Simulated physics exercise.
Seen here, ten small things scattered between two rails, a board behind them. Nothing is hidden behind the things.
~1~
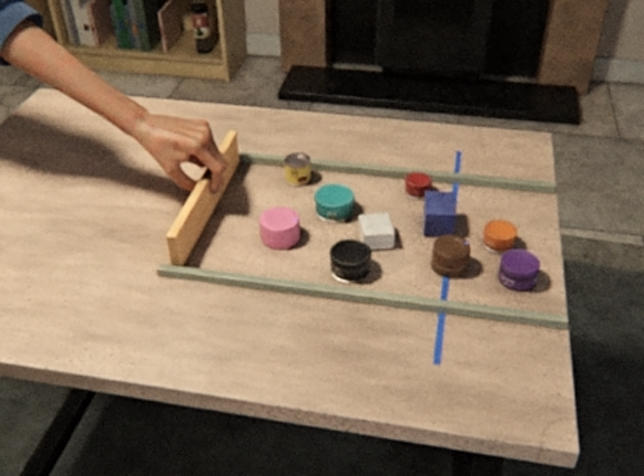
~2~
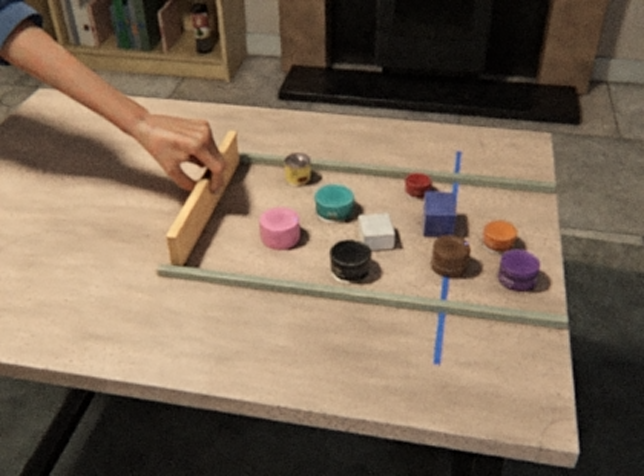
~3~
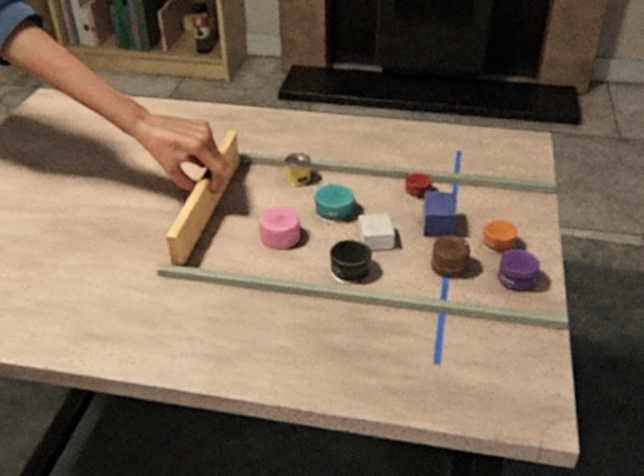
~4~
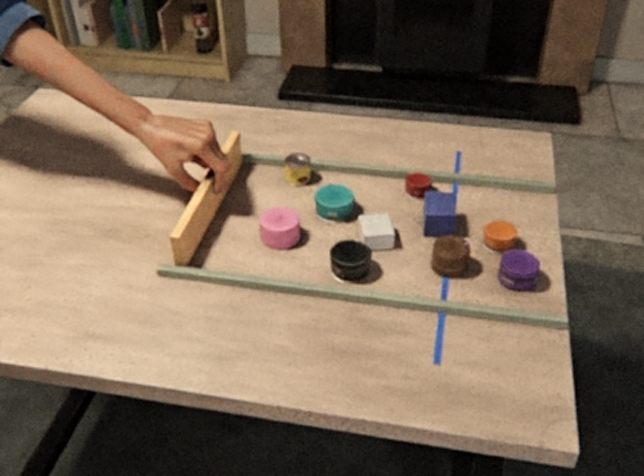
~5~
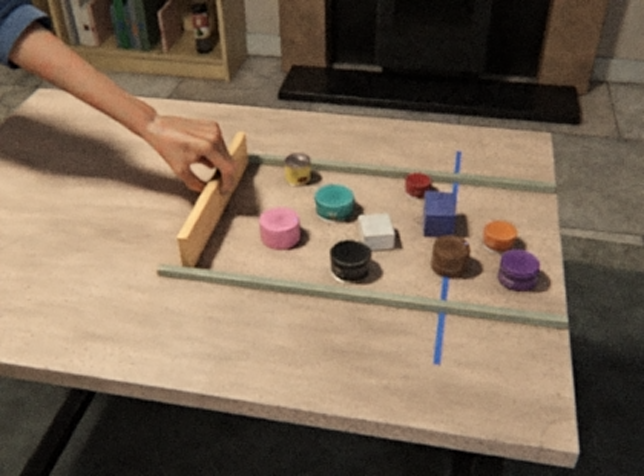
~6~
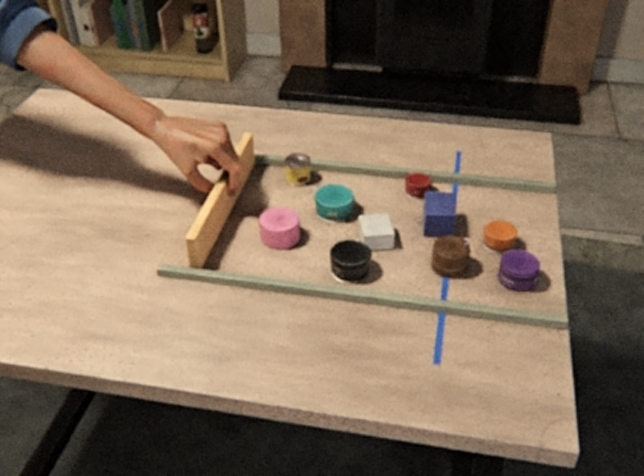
We see a hand holding a wooden board upright behind ten small, colourful objects scattered between two rails on a table. The hand moves the board slightly to the right, while the objects stay still.
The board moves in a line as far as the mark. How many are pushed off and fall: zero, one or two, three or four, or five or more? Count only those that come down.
The number that fall off is zero.
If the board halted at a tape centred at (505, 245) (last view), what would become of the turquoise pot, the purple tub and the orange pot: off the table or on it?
The turquoise pot is kept; the purple tub tumbles off; the orange pot goes over.
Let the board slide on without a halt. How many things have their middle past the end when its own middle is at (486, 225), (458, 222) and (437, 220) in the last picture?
In that order 1, 0 and 0.
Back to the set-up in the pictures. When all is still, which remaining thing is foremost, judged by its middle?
The purple tub.
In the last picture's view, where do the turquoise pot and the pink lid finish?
Near (473, 216) and (469, 252).
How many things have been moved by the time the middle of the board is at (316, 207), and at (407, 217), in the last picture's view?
By then 3, and 8.
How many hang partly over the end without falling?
The number is 0.
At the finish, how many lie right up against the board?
That makes 4.
Soon after, none off yet; purple tub at rest near (519, 270); orange pot at rest near (500, 237); brown lid at rest near (451, 256).
In the end, the number that fall off is zero.
